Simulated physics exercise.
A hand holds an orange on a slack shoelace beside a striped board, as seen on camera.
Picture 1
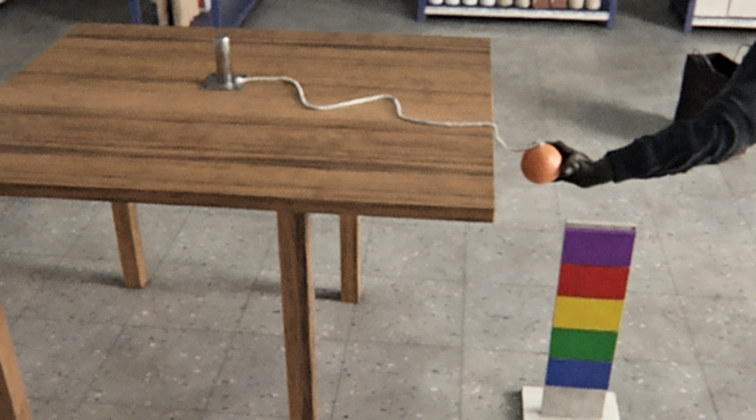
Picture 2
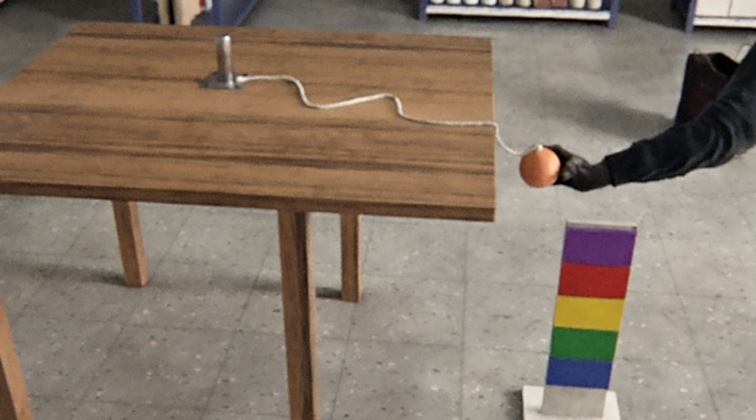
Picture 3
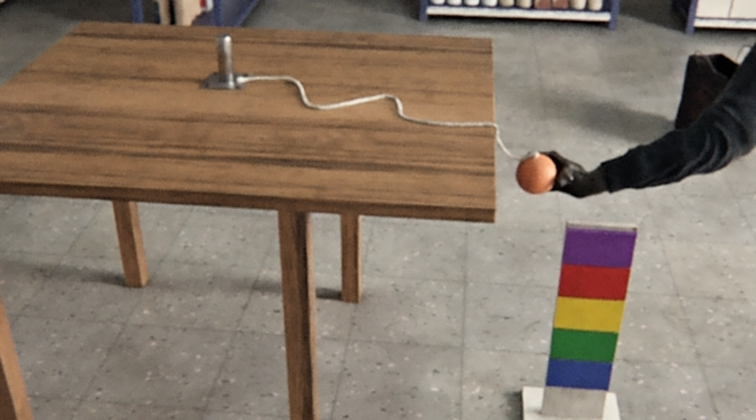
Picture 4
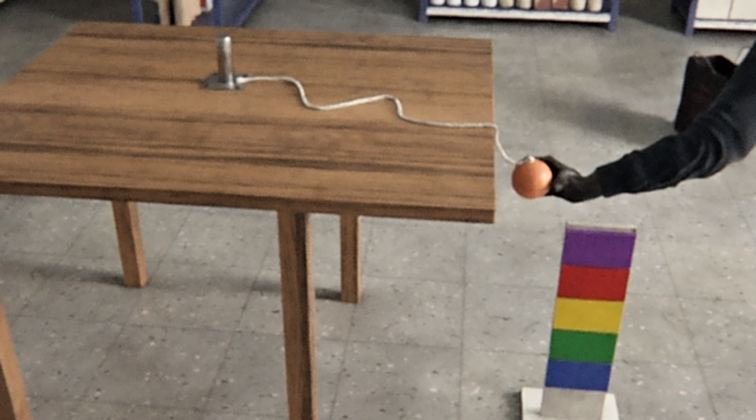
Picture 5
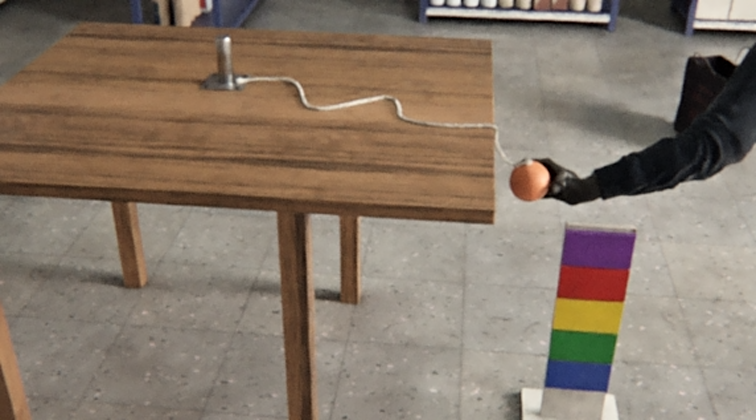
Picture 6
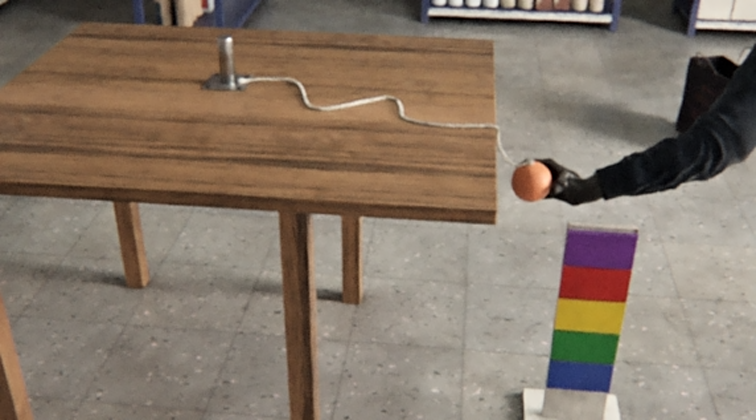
In a room with a grey tiled floor and shelving along the back, a fixed camera looks slightly down at a wooden table. A pale shoelace winds from a metal post on the tabletop over the right edge to an orange ball in a dark-gloved hand, above a board striped purple, red, yellow, green and blue. The hand lowers the ball slightly, easing it left, then keeps it nearly still.
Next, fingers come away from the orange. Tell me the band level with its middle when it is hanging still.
That is the red band.
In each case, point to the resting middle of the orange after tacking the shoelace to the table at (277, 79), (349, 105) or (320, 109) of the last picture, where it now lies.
For the three tries you'd see (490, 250), (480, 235) and (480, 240).
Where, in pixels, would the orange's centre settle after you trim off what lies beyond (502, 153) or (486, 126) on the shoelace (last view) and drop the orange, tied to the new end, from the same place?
In turn, around (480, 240) and around (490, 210).
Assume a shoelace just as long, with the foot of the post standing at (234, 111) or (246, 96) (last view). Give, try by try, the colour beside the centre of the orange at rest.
Try one - yellow; try two - yellow.
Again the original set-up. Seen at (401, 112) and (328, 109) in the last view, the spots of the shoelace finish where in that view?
The first ends at (478, 114) and the second at (374, 100).
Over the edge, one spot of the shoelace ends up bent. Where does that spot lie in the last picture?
Around (407, 119).
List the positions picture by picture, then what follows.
In the first picture, orange (541, 164); purple (599, 249); red (593, 283); yellow (588, 315); green (584, 346); blue (579, 375).
In the second picture, orange (539, 168); shoelace through (272, 78) (304, 98) (365, 99) (401, 115) (475, 124).
In the third picture, orange (536, 174).
In the fourth picture, orange (532, 179); shoelace through (272, 79) (304, 99) (365, 100) (401, 116) (475, 125).
In the fifth picture, orange (530, 181).
In the sixth picture, orange (532, 182); shoelace through (274, 79) (306, 100) (367, 101) (403, 117) (477, 126).
Early on, orange near (506, 262); level with red.
Midway, orange near (456, 261); level with red.
Near the end, orange near (484, 270); level with red.
Finally, orange near (492, 270); level with red. Its centre hangs level with the red band.
